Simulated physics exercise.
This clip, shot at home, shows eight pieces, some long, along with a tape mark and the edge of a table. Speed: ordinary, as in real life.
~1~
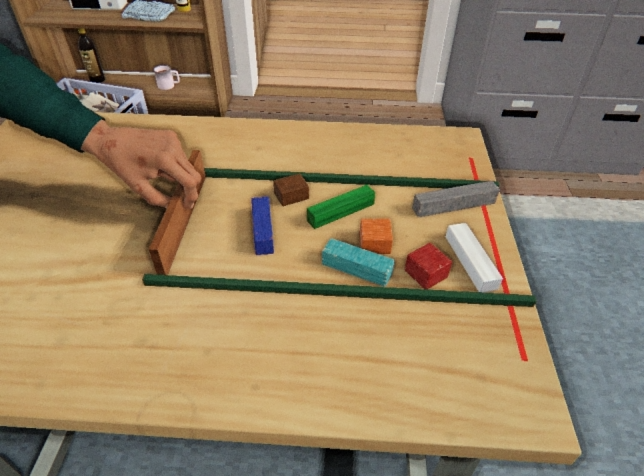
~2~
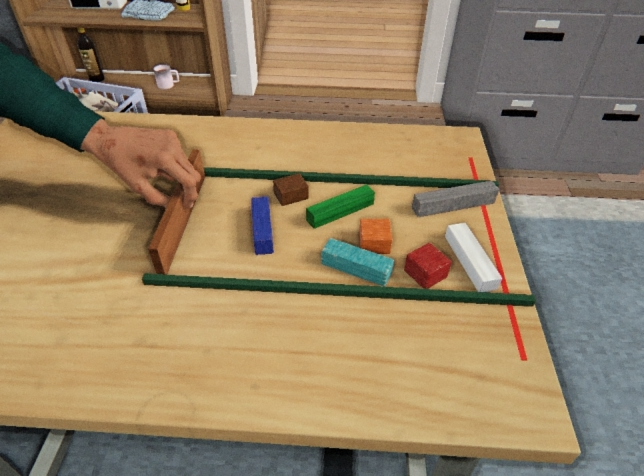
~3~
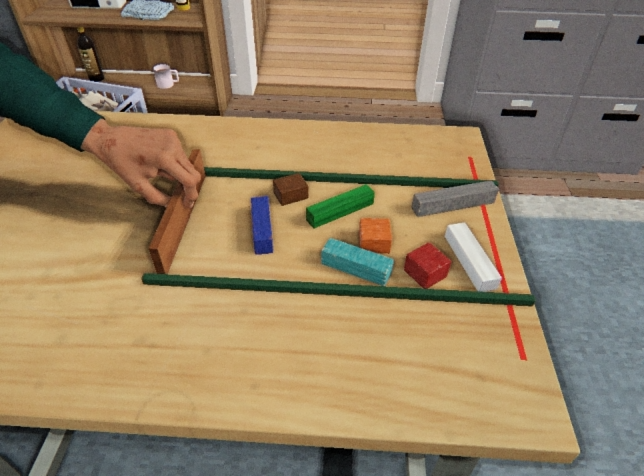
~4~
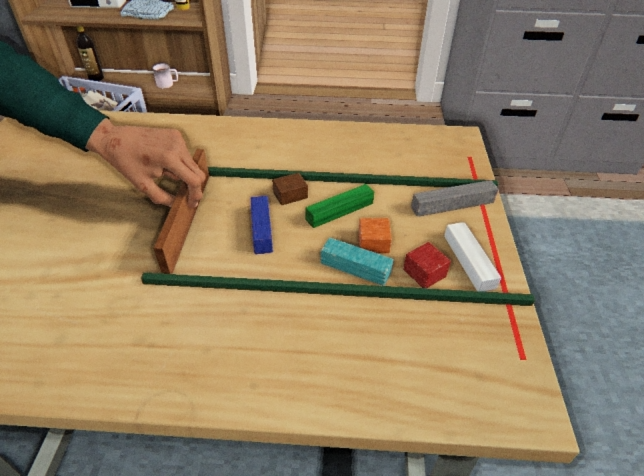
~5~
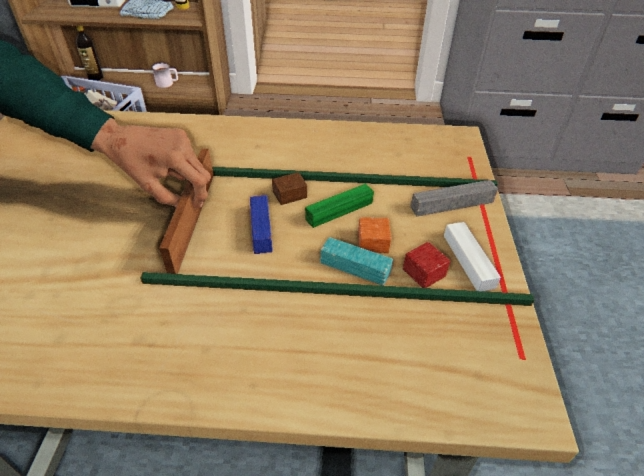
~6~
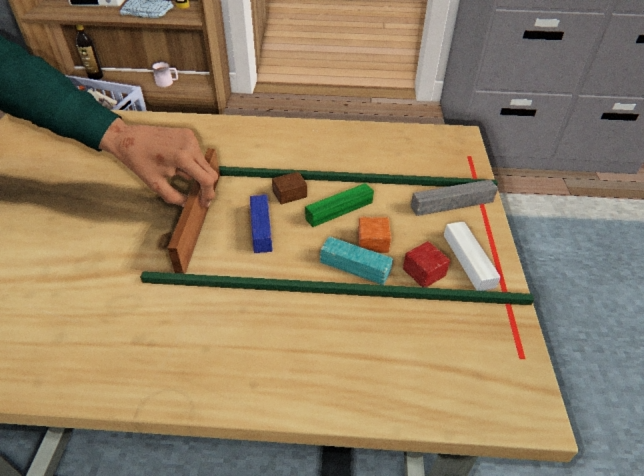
On a wooden table, a hand slides a brown board slightly right toward colored blocks.
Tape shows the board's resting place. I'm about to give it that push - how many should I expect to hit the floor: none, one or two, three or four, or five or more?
Expect five or more.
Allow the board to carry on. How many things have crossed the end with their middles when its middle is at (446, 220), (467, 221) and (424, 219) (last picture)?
It comes out as 1, then 3, then 1.
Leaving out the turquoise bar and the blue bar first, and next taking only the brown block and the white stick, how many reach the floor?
3, then 4.
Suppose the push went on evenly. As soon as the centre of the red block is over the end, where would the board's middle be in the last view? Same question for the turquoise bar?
Roughly (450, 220); roughly (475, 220).
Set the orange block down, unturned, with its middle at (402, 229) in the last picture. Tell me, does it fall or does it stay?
Placed there, it goes off the edge.
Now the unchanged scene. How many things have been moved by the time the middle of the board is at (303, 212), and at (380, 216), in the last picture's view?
Respectively 3 and 8.
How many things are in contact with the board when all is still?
That would be 2 of them.
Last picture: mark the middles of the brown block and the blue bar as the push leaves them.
One is at about (499, 201), the other at about (503, 236).
Soon after, none off yet; white stick at rest near (470, 255); grey bar at rest near (454, 197); red block at rest near (426, 264).
Then, none off yet; white stick moved a little near (501, 253); grey bar moved a little near (477, 205); red block moved about its own width near (472, 256).
At rest, the number that fall off is five or more; fallen, green stick, turquoise bar, orange block, red block, grey bar and white stick.
